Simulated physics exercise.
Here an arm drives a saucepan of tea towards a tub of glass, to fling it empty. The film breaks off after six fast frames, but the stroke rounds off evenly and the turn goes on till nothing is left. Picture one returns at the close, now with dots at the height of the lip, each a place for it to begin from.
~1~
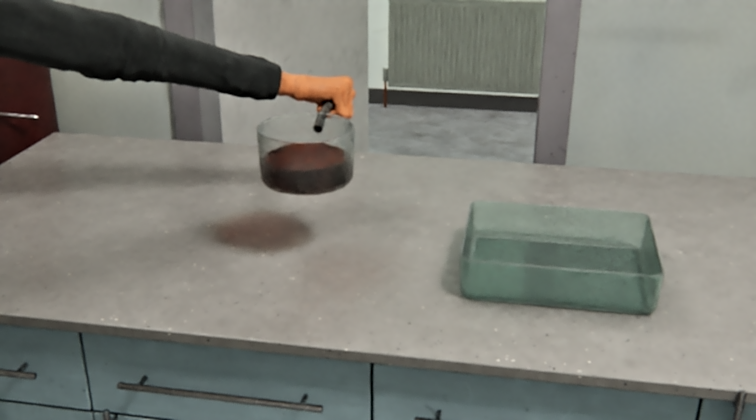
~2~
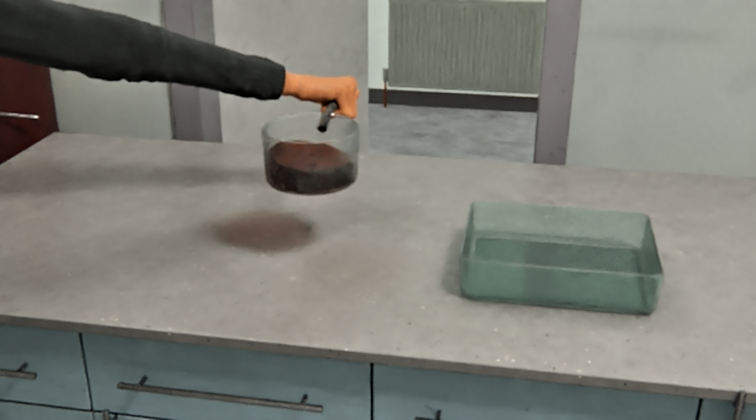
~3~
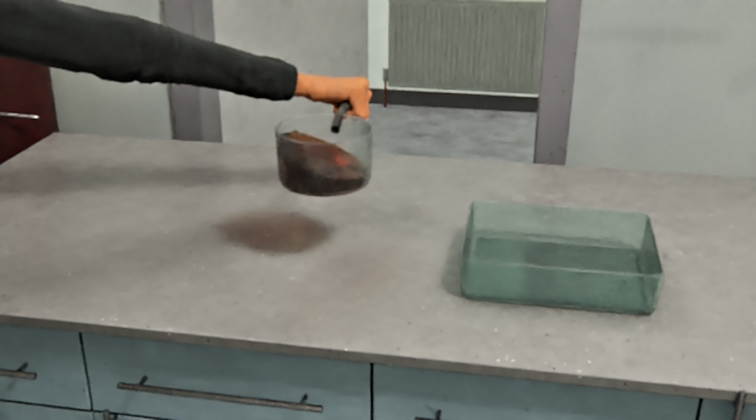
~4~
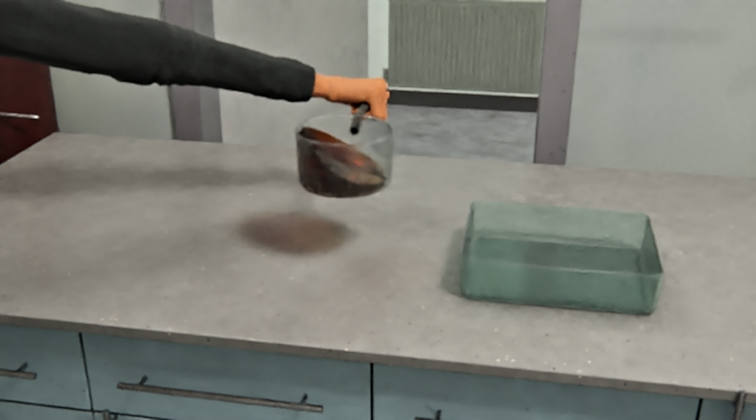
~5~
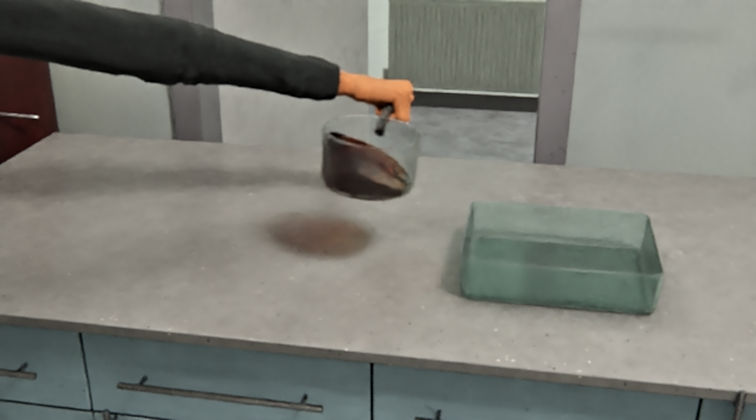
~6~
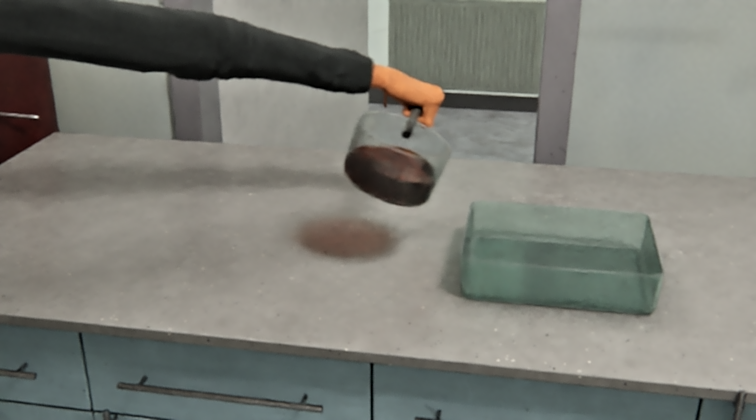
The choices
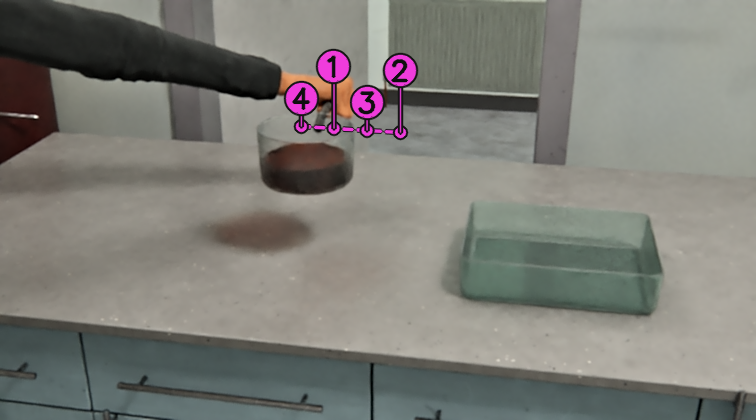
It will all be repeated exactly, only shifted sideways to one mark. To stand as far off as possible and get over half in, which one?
4 is the one.
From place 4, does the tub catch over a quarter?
Yes, clearly.
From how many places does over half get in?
All four.
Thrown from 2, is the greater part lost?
No.
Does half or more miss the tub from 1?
No, that is safe.
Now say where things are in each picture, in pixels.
The first frame shows upright, lip at (351, 129); tub from (460, 294) to (656, 312); nothing has left yet.
The second frame shows upright, lip at (356, 129); nothing has left yet.
The third frame shows upright, lip at (370, 130); nothing has left yet.
The fourth frame shows upright, lip at (391, 131); nothing has left yet.
The fifth frame shows tipped about 5°, lip at (419, 137); nothing has left yet.
The sixth frame shows tipped about 20°, lip at (449, 152); nothing has left yet.
On the marked copy, 1 at (333, 128); 2 at (400, 132); 3 at (367, 130); 4 at (301, 126).
Choosing 1, about 77 % lands in the tub, 7 % falls short and 17 % goes beside or beyond.
Choosing 2, about 80 % lands in the tub, 7 % falls short and 13 % goes beside or beyond.
Choosing 3, about 77 % lands in the tub, 7 % falls short and 16 % goes beside or beyond.
Choosing 4, about 64 % lands in the tub, 24 % falls short and 11 % goes beside or beyond.
